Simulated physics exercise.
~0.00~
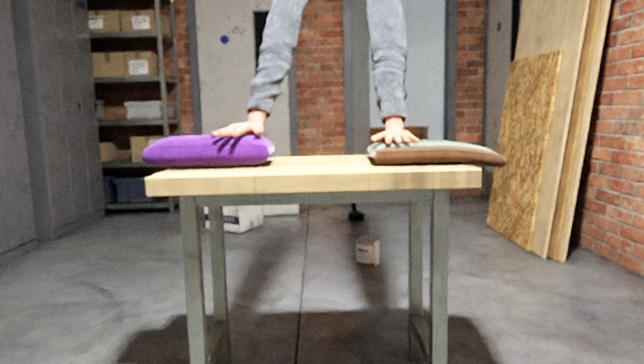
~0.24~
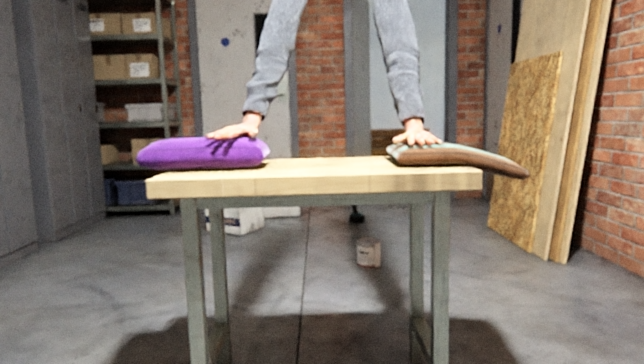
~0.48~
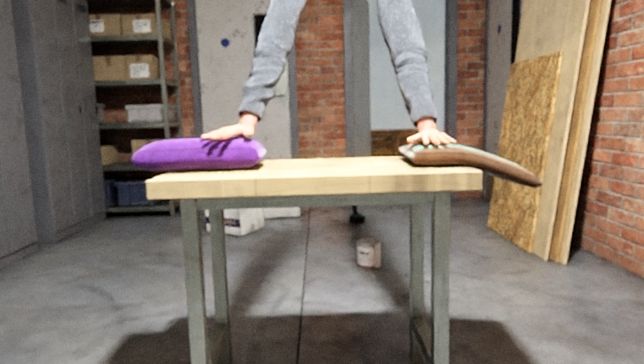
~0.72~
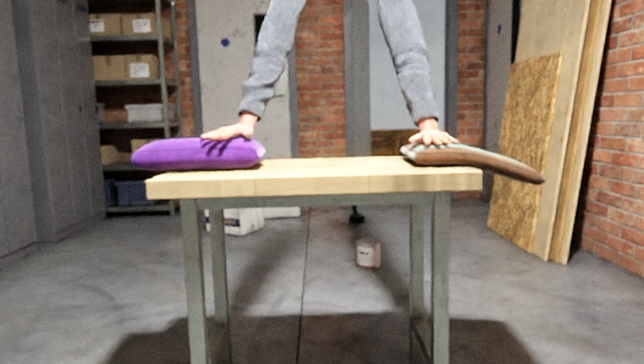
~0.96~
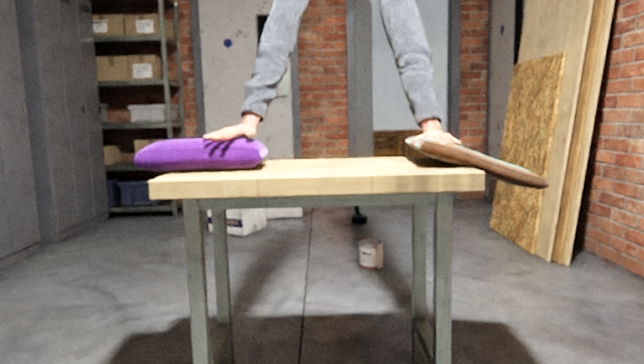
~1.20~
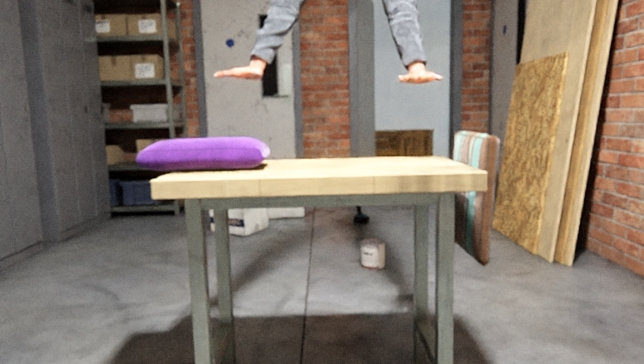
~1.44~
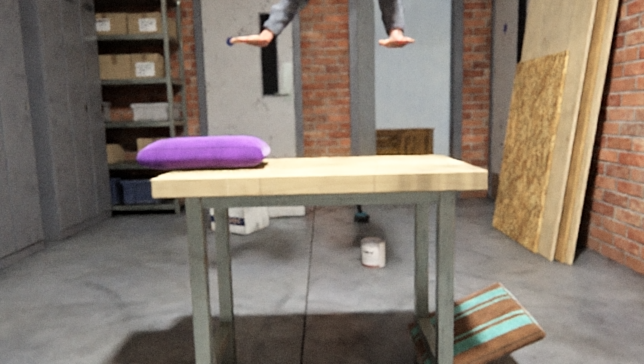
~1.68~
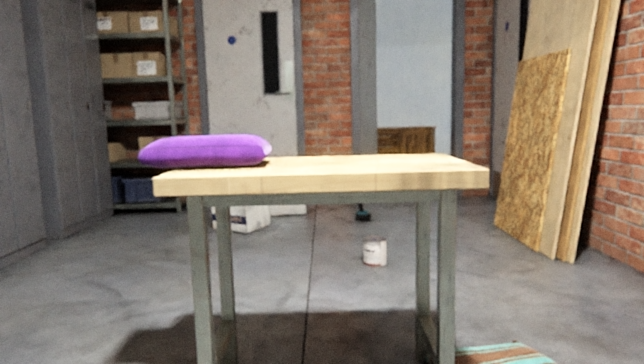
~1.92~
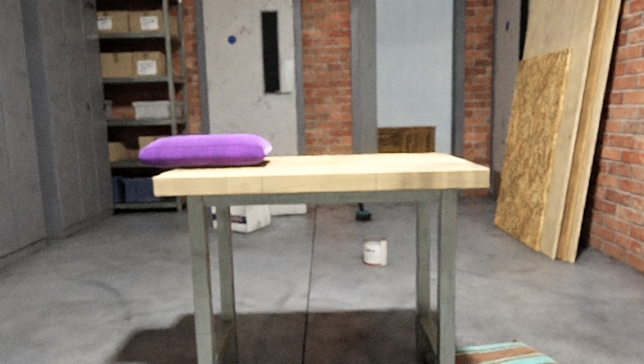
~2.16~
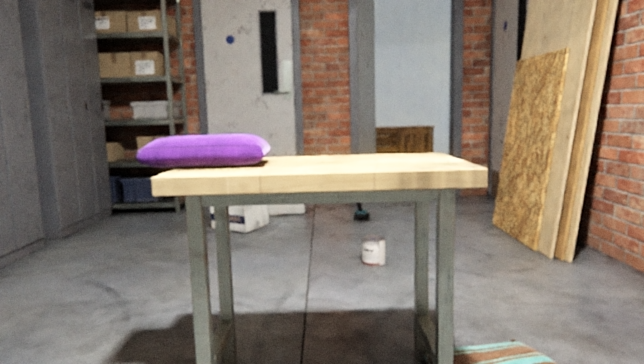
In a storage room with brick walls, a concrete floor and leaning wooden boards, a slightly swaying view faces a short bench head-on. A purple soft bag lies over its left end and a brown seat pad over its right, with a hand in grey sleeves pressing on each. The hands slide them outwards, the pad moving farther until it juts well past the edge. Then the hands lift away, and the pad tips, drops off the right end and shows a striped side. It settles on the floor, while the purple bag stays still on the bench.
